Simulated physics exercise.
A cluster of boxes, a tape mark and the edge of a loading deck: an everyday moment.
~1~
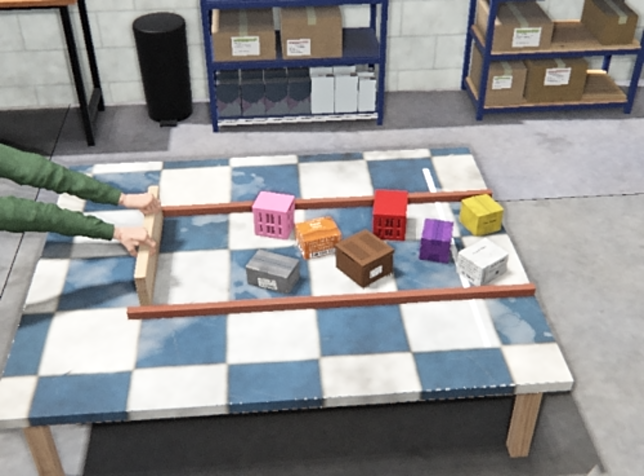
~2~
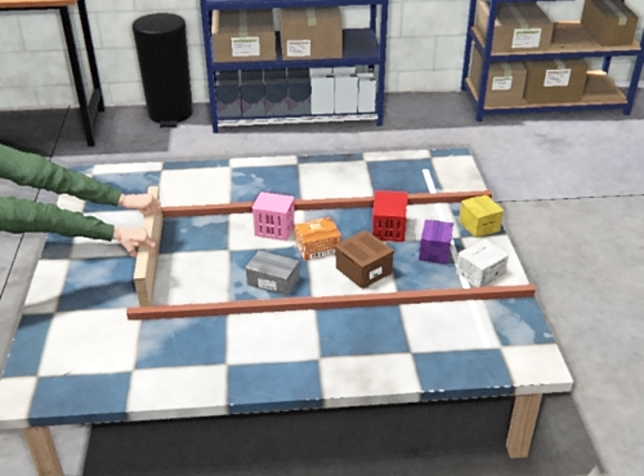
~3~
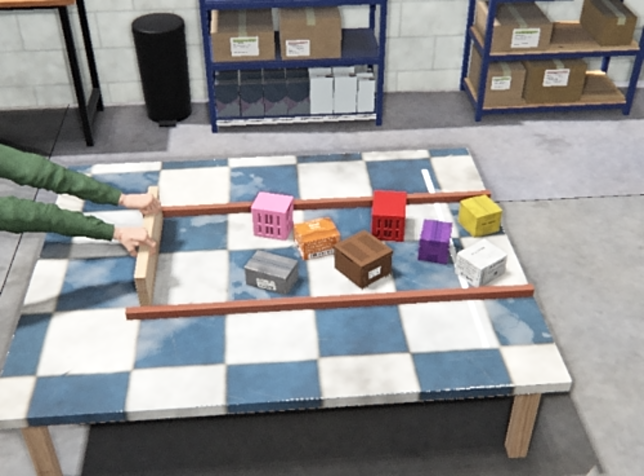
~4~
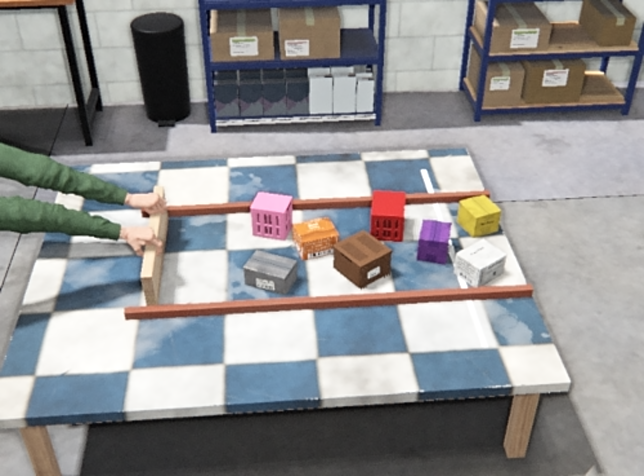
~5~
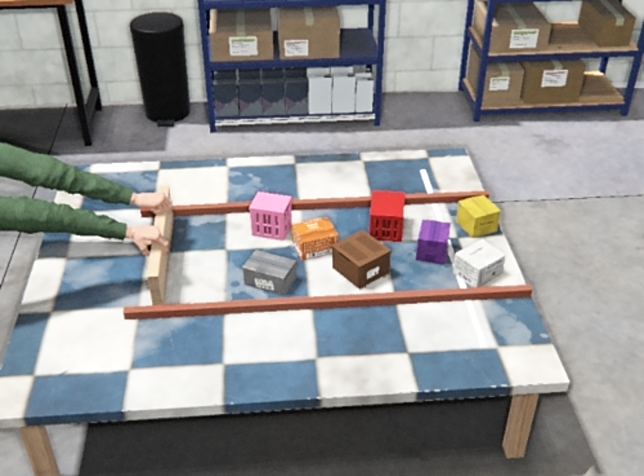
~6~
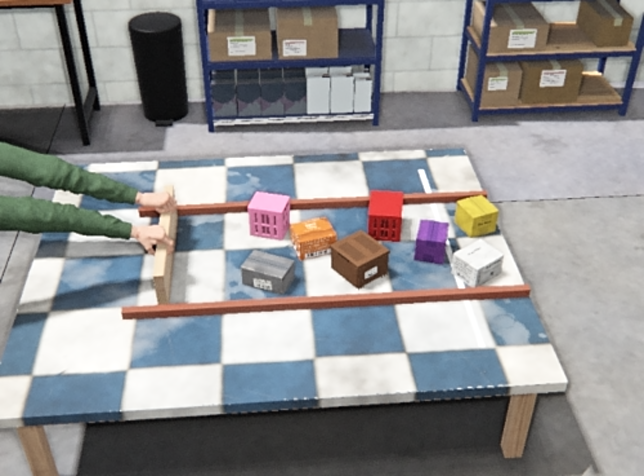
On a blue and white checkered table in a storage room, two hands in green sleeves slid a wooden plank slightly to the right between two rails, while the colorful boxes ahead stayed put.
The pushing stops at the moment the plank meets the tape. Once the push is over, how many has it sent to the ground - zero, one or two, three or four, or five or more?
The fall count stops at three or four.
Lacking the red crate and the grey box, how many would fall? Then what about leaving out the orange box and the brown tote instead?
The count is 0 in the first case and 2 in the second.
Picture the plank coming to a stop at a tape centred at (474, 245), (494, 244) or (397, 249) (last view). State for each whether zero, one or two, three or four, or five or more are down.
One after the other, the answers are five or more; more than four; none.
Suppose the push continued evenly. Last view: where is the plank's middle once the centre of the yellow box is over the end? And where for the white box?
The middle is at (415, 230) when it's the yellow box, and at (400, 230) when it's the white box.
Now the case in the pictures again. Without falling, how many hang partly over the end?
The total would be 1.
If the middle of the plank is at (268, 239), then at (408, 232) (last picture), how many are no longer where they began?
Well, it's 2 at the first one and 8 at the second.
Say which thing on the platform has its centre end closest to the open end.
That's the red crate.
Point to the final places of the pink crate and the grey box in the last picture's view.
Reading them off: First (456, 204); then (476, 254).
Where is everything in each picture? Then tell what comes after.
Yellow box (481, 215); white box (483, 263); purple parcel (436, 241); plank (150, 245); tape (452, 245), in the first picture.
White box (482, 264); pink crate (274, 217), in the second picture.
Purple parcel (435, 241); grey box (272, 273), in the third picture.
Yellow box (479, 216); brown tote (362, 260), in the fourth picture.
White box (479, 264); red crate (387, 216), in the fifth picture.
Yellow box (476, 216); white box (478, 264); purple parcel (432, 242); plank (167, 244); tape (447, 246), in the sixth picture.
Soon after, none off yet; yellow box at rest near (476, 216); white box at rest near (478, 264); purple parcel at rest near (432, 242).
Then, none off yet; yellow box at rest near (476, 216); white box at rest near (478, 264); purple parcel moved about its own width near (452, 238).
At rest, the number that fall off is three or four; fallen, brown tote, purple parcel, white box and yellow box.
